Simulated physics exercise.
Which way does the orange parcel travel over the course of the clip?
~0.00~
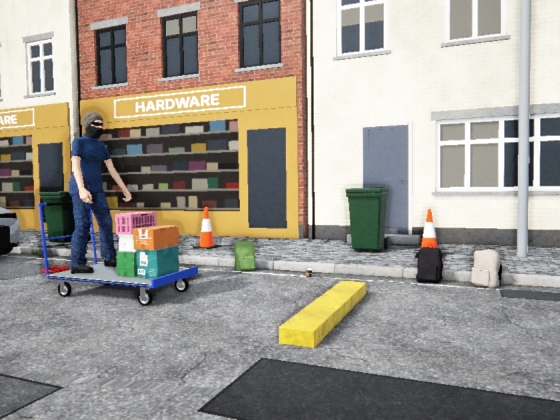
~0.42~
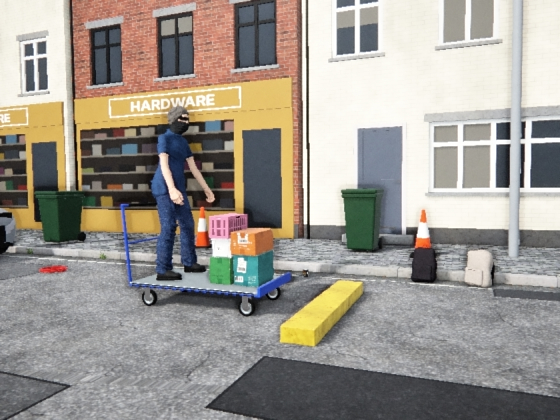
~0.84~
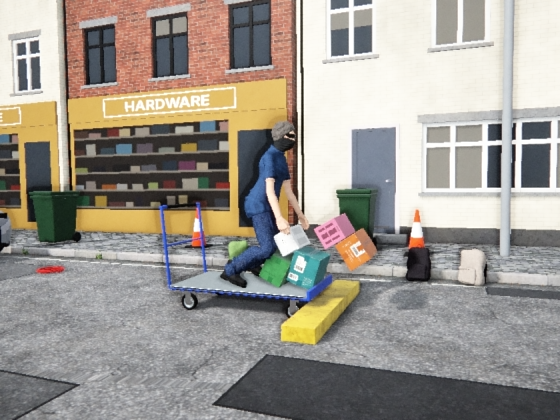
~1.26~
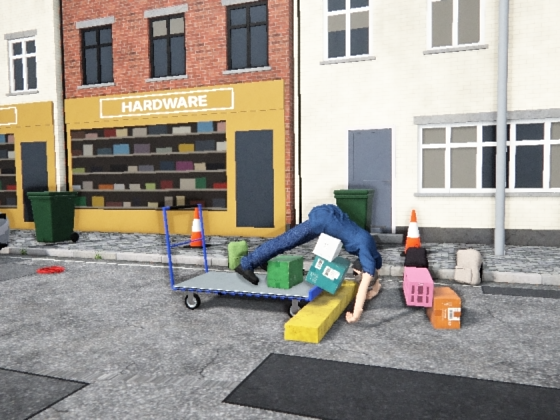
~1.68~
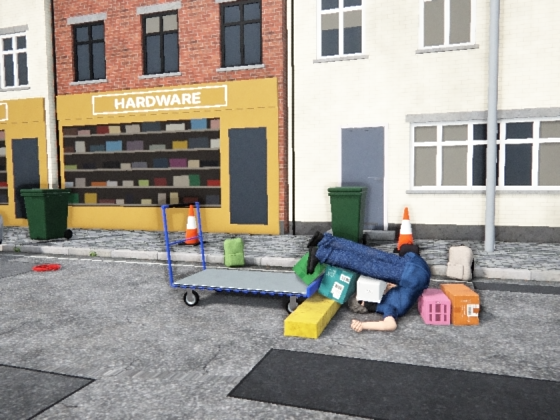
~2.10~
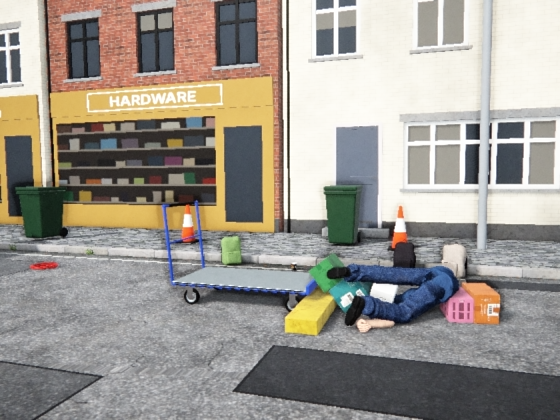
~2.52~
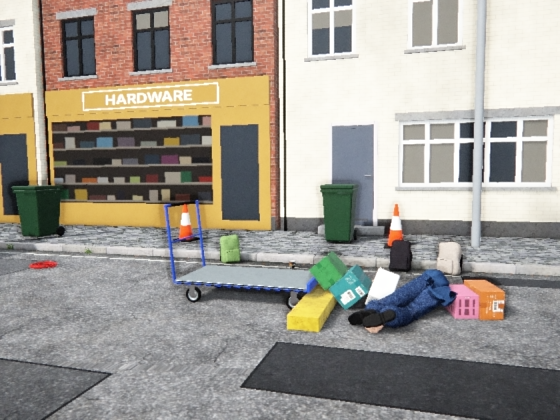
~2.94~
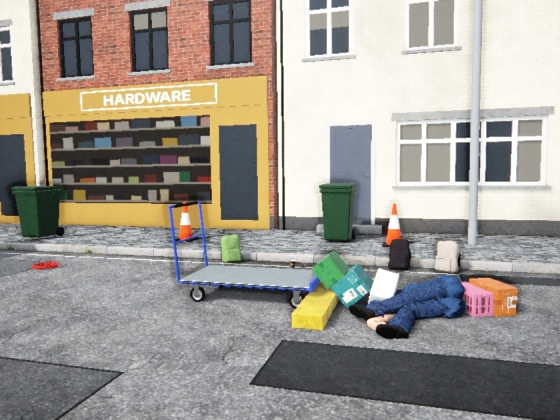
The orange parcel moves to the right, first riding on the trolley and then tumbling off its front onto the road.
